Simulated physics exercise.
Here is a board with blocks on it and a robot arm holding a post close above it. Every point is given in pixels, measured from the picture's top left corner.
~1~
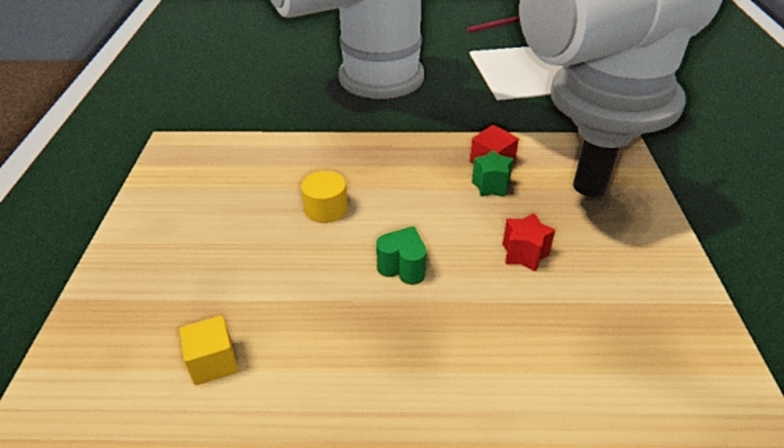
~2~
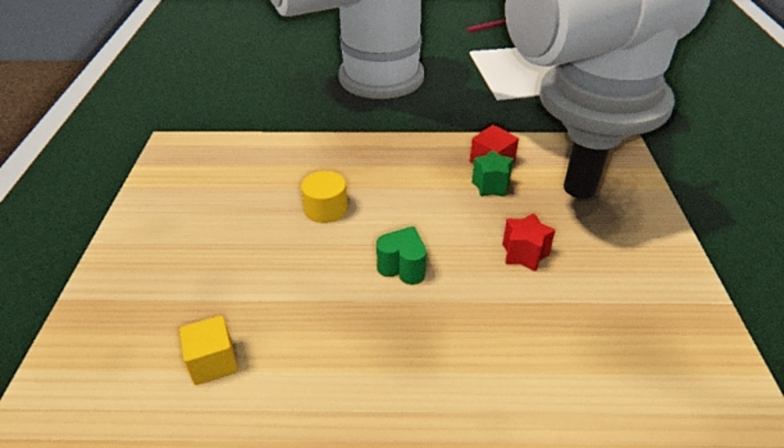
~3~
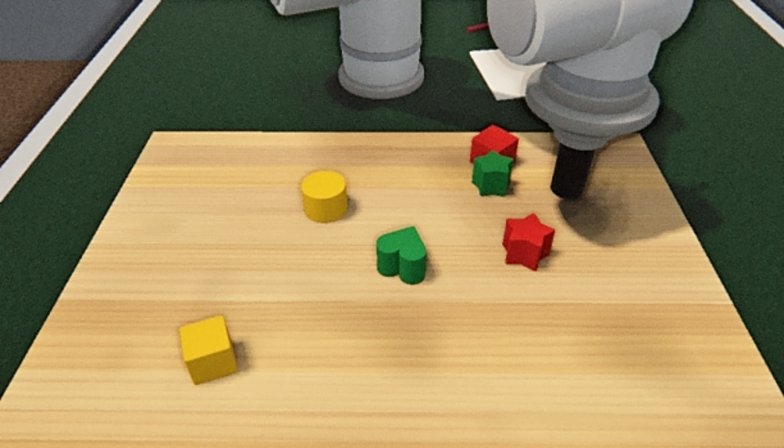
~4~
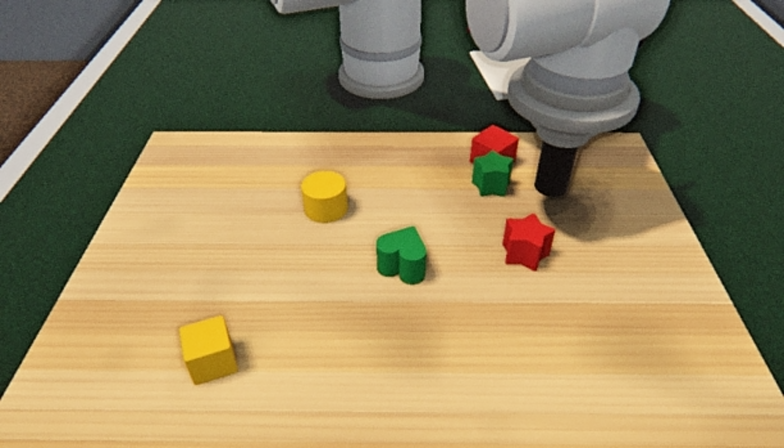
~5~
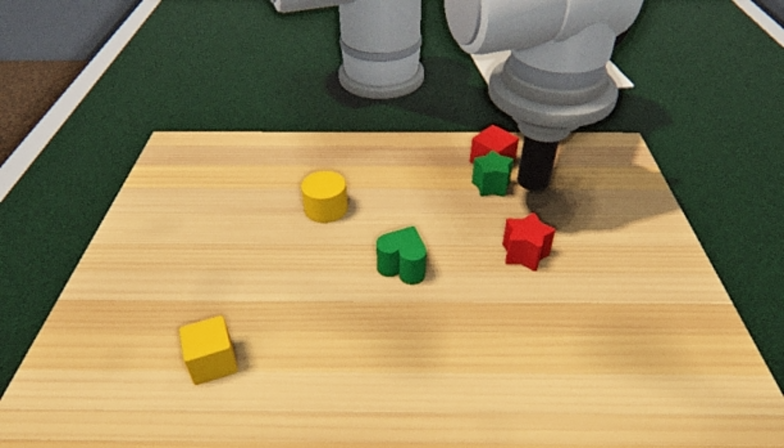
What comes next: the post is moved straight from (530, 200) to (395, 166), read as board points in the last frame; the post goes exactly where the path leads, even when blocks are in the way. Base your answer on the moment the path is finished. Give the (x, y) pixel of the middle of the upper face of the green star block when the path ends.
The centre of its top face lies at (375, 130).
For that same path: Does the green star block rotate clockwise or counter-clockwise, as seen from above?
It is turned clockwise.
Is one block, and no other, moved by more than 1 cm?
Final answer: Yes.
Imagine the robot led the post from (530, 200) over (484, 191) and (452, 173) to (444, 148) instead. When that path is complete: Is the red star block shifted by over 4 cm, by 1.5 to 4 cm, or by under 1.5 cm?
The block shifts less than 1.5 cm.
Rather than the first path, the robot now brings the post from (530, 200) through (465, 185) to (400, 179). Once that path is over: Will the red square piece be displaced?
Going by the path, no.
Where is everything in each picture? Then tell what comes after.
In the first frame, post tip (589, 187); block tops, green star block (495, 162); red square piece (496, 138).
In the second frame, post (580, 189); blocks unchanged.
In the third frame, post (567, 190); blocks unchanged.
In the fourth frame, post (551, 187); blocks unchanged.
In the fifth frame, post (533, 182); green star block (495, 162); red square piece (496, 138).
The first path, step by step. One third of the way, post (485, 170); green star block (460, 153), turned 15° clockwise.
Two thirds of the way, post (439, 158); green star block (415, 141), turned 20° clockwise.
At the end, post (395, 148); green star block (375, 130), turned 25° clockwise; red square piece in place.
